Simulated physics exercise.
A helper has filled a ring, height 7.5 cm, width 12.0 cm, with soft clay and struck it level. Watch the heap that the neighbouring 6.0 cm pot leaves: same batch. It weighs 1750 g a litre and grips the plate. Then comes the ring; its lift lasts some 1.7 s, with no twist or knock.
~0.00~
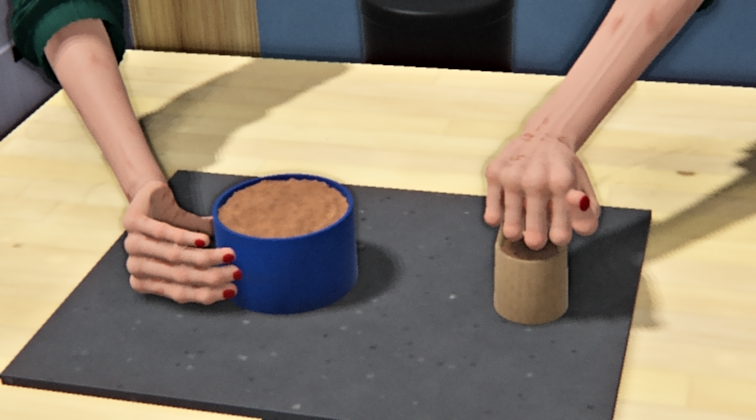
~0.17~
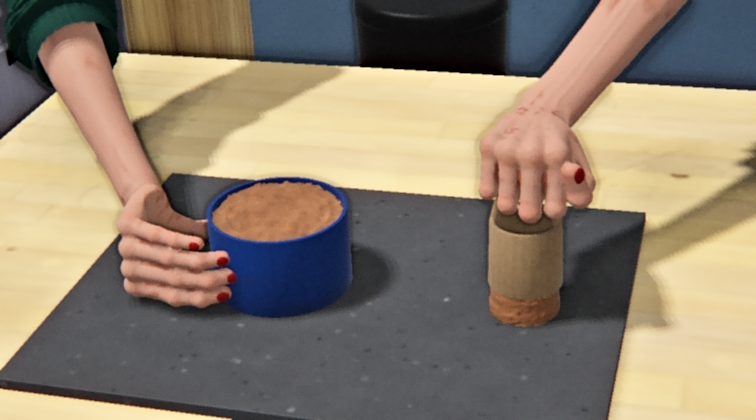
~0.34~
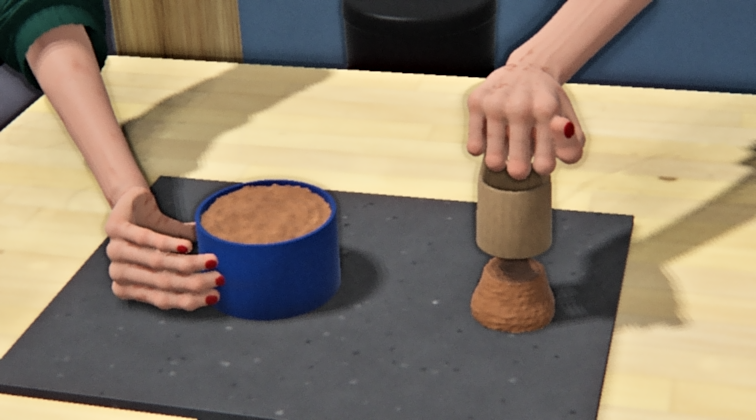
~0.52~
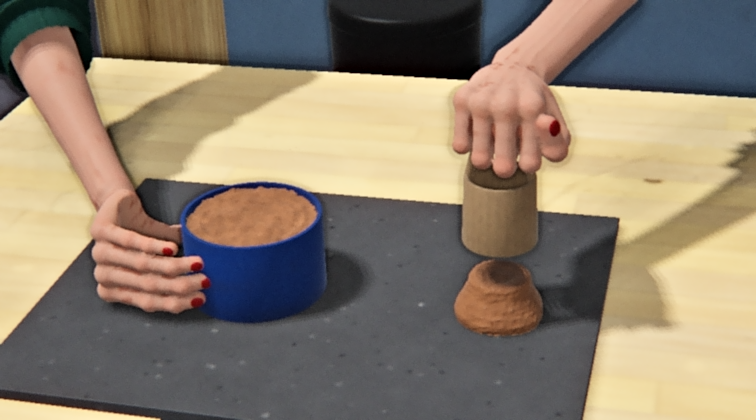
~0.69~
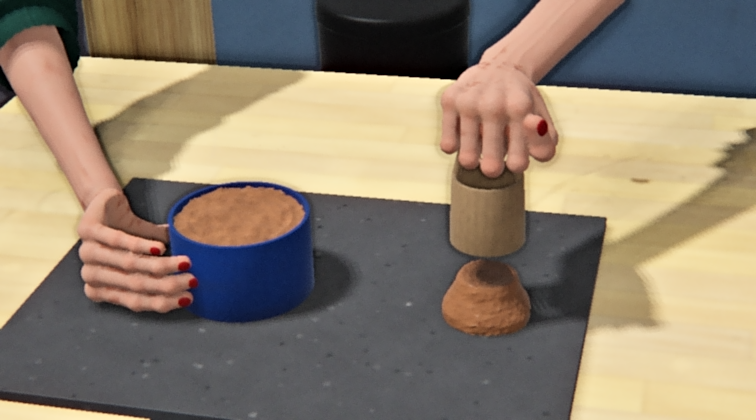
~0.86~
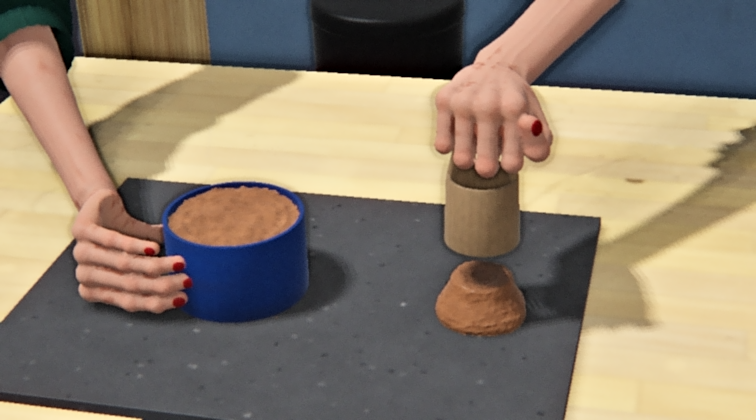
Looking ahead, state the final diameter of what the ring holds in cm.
About 17.6 cm.
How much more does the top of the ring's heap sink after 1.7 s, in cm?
Near 0.5 centimetres.
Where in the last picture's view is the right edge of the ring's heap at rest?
Around (335, 282).
After 1.3 s, the ring is up 1.9 cm; the soft clay has come down 0.1 cm to 7.4 cm and is 13 cm wide.
After 1.7 s, the ring is up 4.6 cm; the soft clay has come down 1.8 cm to 5.7 cm and is 16 cm wide.
After 2.1 s, the ring is up 7.4 cm; the soft clay has come down 2.3 cm to 5.2 cm and is 17 cm wide.
After 2.6 s, the ring is clear; the soft clay has come down 2.4 cm to 5.1 cm and is 18 cm wide.
After 3.0 s, at rest, the ring is clear; the soft clay has come down 2.4 cm to 5.1 cm and is 18 cm wide.
